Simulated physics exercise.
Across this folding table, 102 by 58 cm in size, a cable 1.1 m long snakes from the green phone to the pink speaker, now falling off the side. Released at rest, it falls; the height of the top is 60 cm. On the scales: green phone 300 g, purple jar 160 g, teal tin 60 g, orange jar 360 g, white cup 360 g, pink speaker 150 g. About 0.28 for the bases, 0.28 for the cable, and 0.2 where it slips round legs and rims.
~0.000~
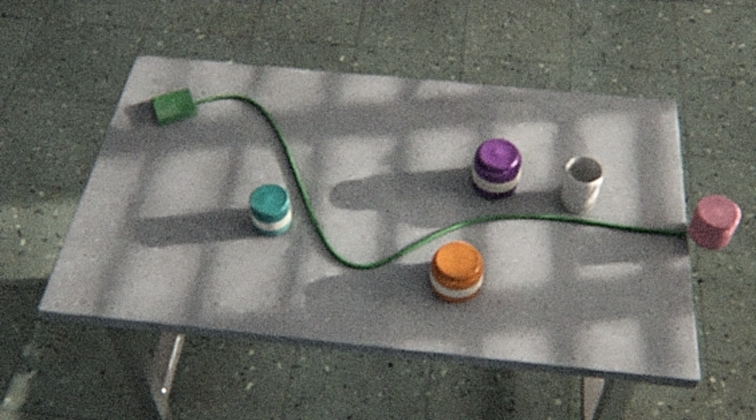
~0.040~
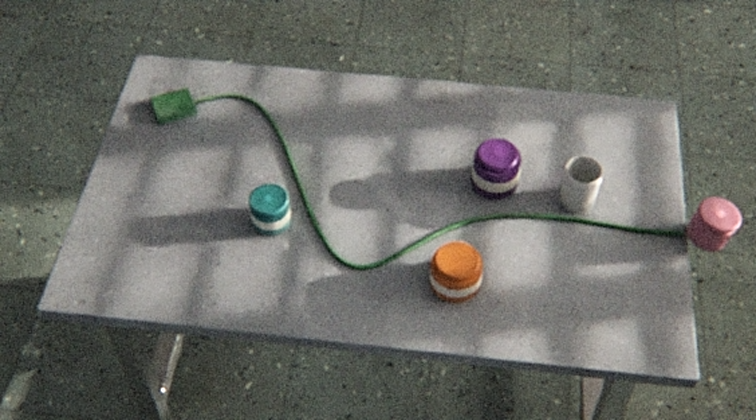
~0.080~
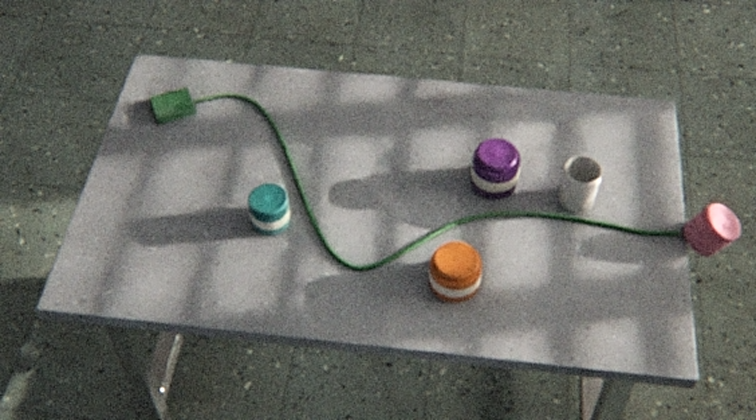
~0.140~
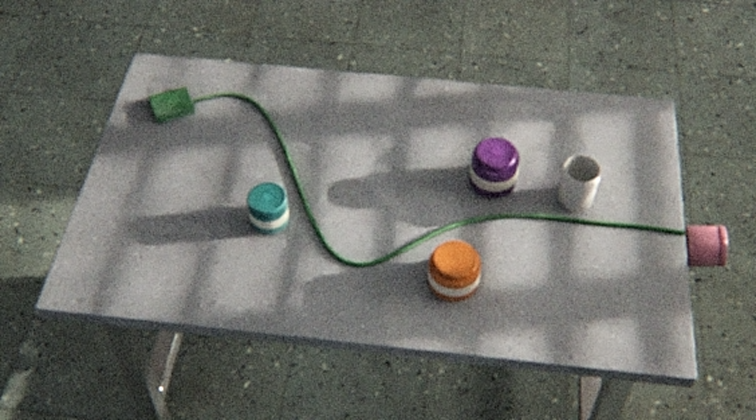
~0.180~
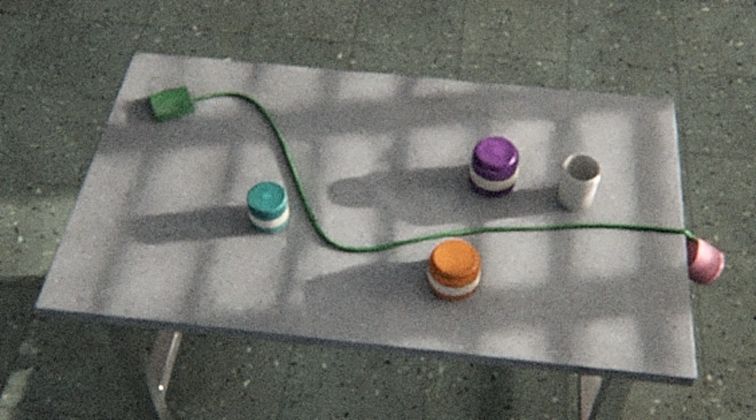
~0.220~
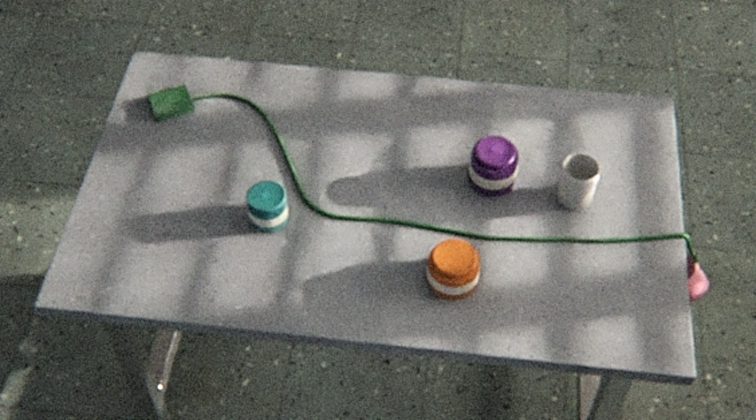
On a grey table, a pink object drops past the right edge, pulling the green cable straighter.
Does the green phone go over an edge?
Oh, that one stays.
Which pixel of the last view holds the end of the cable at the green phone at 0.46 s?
About (221, 134).
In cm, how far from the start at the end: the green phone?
Net displacement - green phone 30 cm.
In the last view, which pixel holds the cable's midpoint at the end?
(649, 223) or so.
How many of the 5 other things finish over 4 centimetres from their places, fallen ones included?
The count is 1.
At 0.5 s, the cable's tail end at (221, 134); green phone 9 cm off its start, pink speaker over the edge, purple jar 1 cm off its start.
At 0.7 s, the cable's tail end at (272, 138); green phone 17 cm off its start, pink speaker over the edge, purple jar 1 cm off its start.
At 1.0 s, the cable's tail end at (300, 142); green phone 22 cm off its start at (279, 132), pink speaker over the edge, purple jar 1 cm off its start at (498, 145).
At 1.2 s, the cable's tail end at (327, 149); green phone 27 cm off its start, pink speaker over the edge, purple jar 1 cm off its start.
At 2.4 s, the cable's tail end at (337, 152); green phone 29 cm off its start at (316, 142), pink speaker over the edge, purple jar 1 cm off its start at (498, 146).
